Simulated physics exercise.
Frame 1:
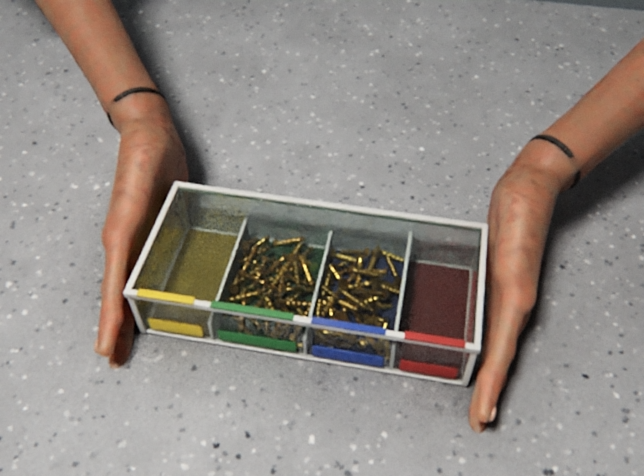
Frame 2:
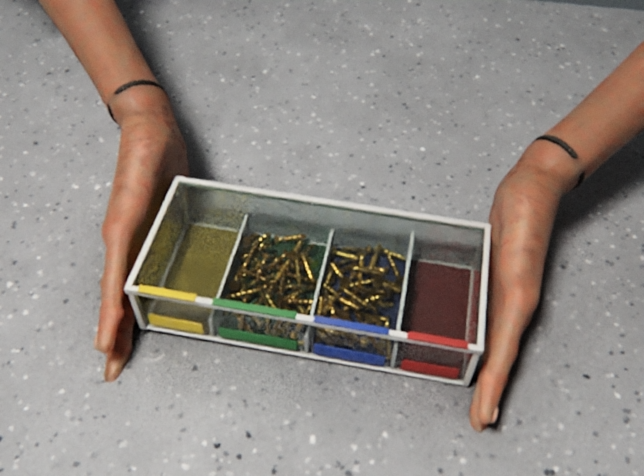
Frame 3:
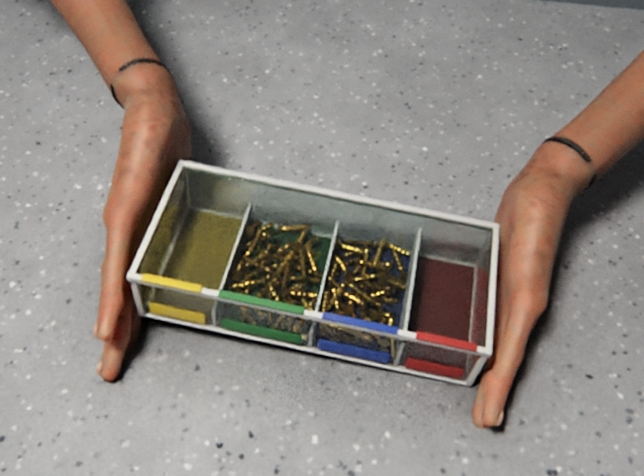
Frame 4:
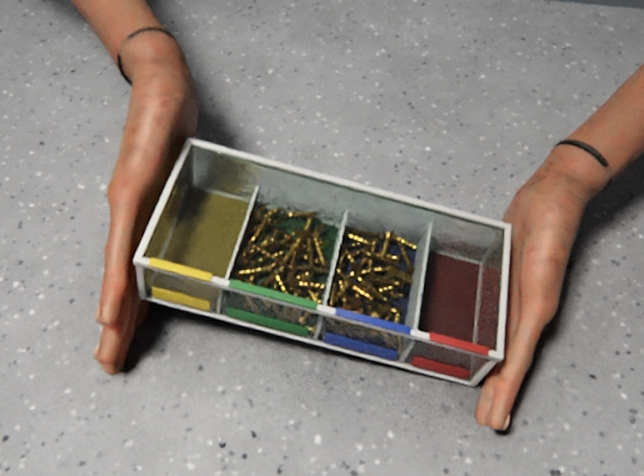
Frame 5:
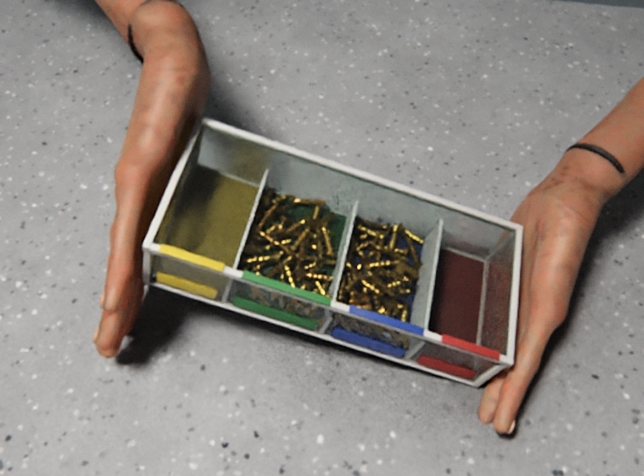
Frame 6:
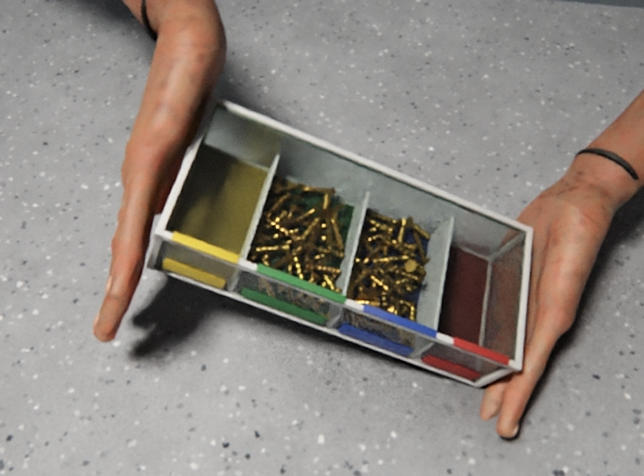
At first, two hands hold a clear, four-part box nearly level above a speckled grey surface, with brass-coloured screws in the green and blue middle sections. The hands then steadily tilt it, raising the left end while the right end dips slightly, and the screws stay in the two middle sections.
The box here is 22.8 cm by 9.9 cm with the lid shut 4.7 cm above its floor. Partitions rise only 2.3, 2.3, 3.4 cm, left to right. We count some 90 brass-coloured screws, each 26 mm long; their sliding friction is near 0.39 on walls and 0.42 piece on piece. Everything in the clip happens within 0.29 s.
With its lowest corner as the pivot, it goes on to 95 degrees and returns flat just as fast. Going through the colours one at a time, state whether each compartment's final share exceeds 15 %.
In the end red compartment: Fails to beat the threshold; blue compartment: Beats the threshold; green compartment: Fails to beat the threshold; yellow compartment: Fails to beat the threshold.
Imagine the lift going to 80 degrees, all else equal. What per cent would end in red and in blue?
Red 10 %, blue 70 %.
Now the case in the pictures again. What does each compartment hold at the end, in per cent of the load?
Red: 10%; blue: 85%; green: 5%; yellow: 0%.
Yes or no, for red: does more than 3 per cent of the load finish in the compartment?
Result for red: True.
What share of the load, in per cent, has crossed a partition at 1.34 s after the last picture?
Near 45 per cent of it.
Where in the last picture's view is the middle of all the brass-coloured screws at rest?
Roughly pixel (375, 323).
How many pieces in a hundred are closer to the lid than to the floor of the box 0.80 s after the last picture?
Around 60 %.
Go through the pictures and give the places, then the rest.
In the first picture, box tilt 0 degrees, front corners at (132, 291) and (474, 346); blue 50 %, green 50 %.
In the second picture, box tilt 1 degrees, front corners at (133, 287) and (477, 347).
In the third picture, box tilt 6 degrees, front corners at (135, 275) and (485, 349), lowest corner right front.
In the fourth picture, box tilt 12 degrees, front corners at (142, 259) and (496, 353), lowest corner right front.
In the fifth picture, box tilt 18 degrees, front corners at (151, 245) and (506, 358), lowest corner right front.
In the sixth picture, box tilt 24 degrees, front corners at (163, 232) and (514, 363), lowest corner right front; blue 50 %, green 50 %.
Then, 0.80 s after the last picture, tilt 94 degrees; red 5 %, blue 70 %, green 25 %.
Then, 1.34 s after the last picture, tilt 39 degrees; red 10 %, blue 85 %, green 5 %.
Then, 1.93 s after the last picture, tilt 0 degrees; red 10 %, blue 85 %, green 5 %.
In the end, red 10 %, blue 85 %, green 5 %, yellow 0 %.
